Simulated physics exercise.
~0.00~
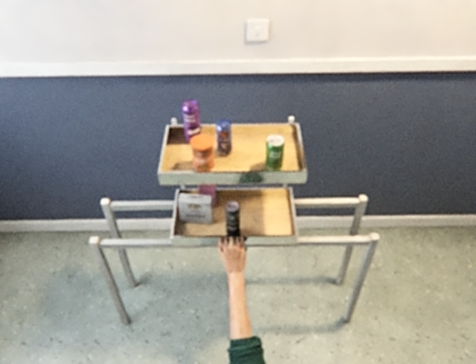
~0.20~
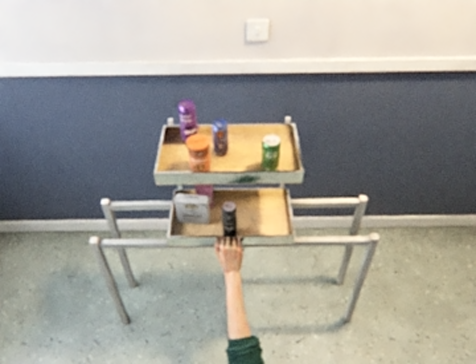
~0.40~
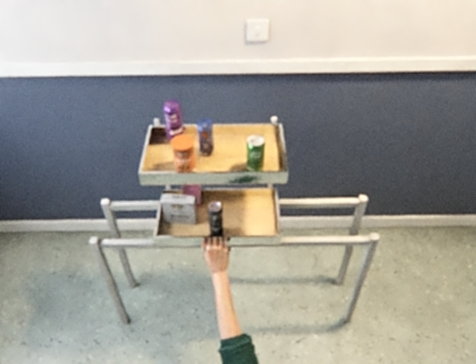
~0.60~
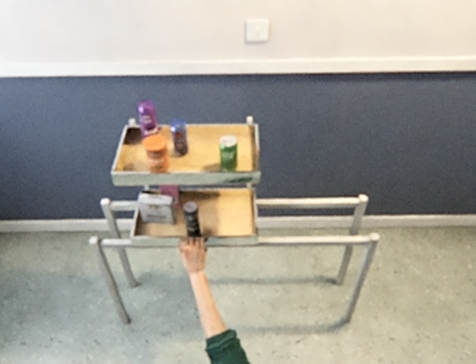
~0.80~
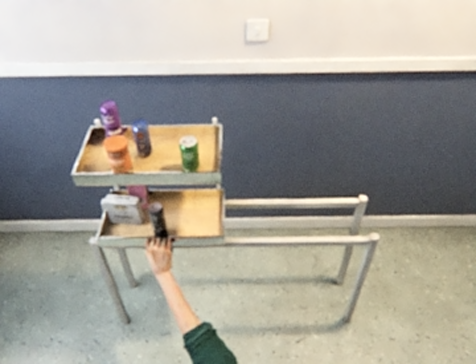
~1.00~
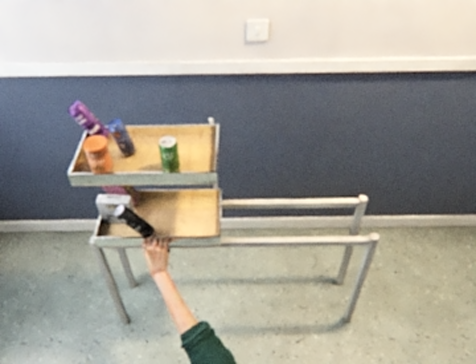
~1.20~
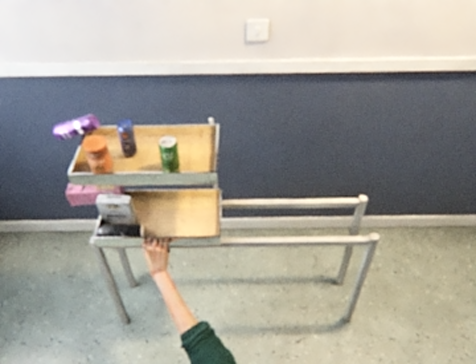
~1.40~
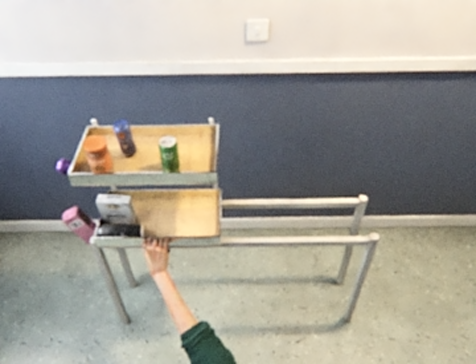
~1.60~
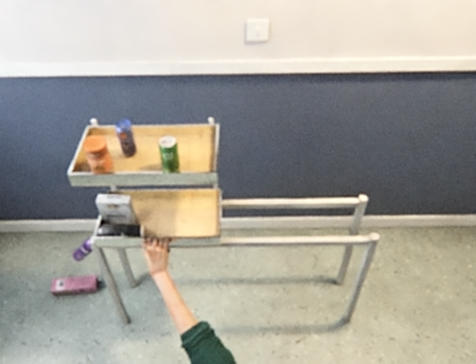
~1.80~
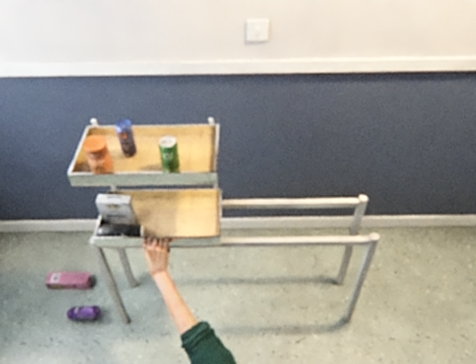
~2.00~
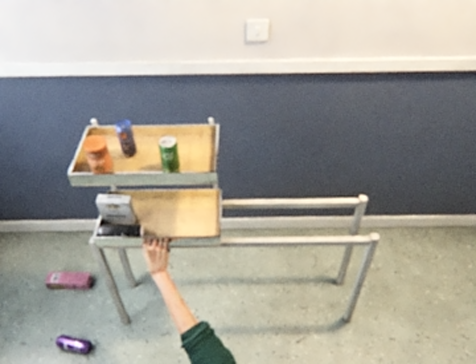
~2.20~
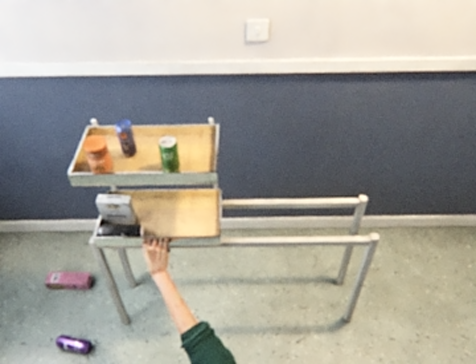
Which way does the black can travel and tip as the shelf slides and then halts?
The black can moves to the left with the shelf, then tips over toward the left when the shelf halts.
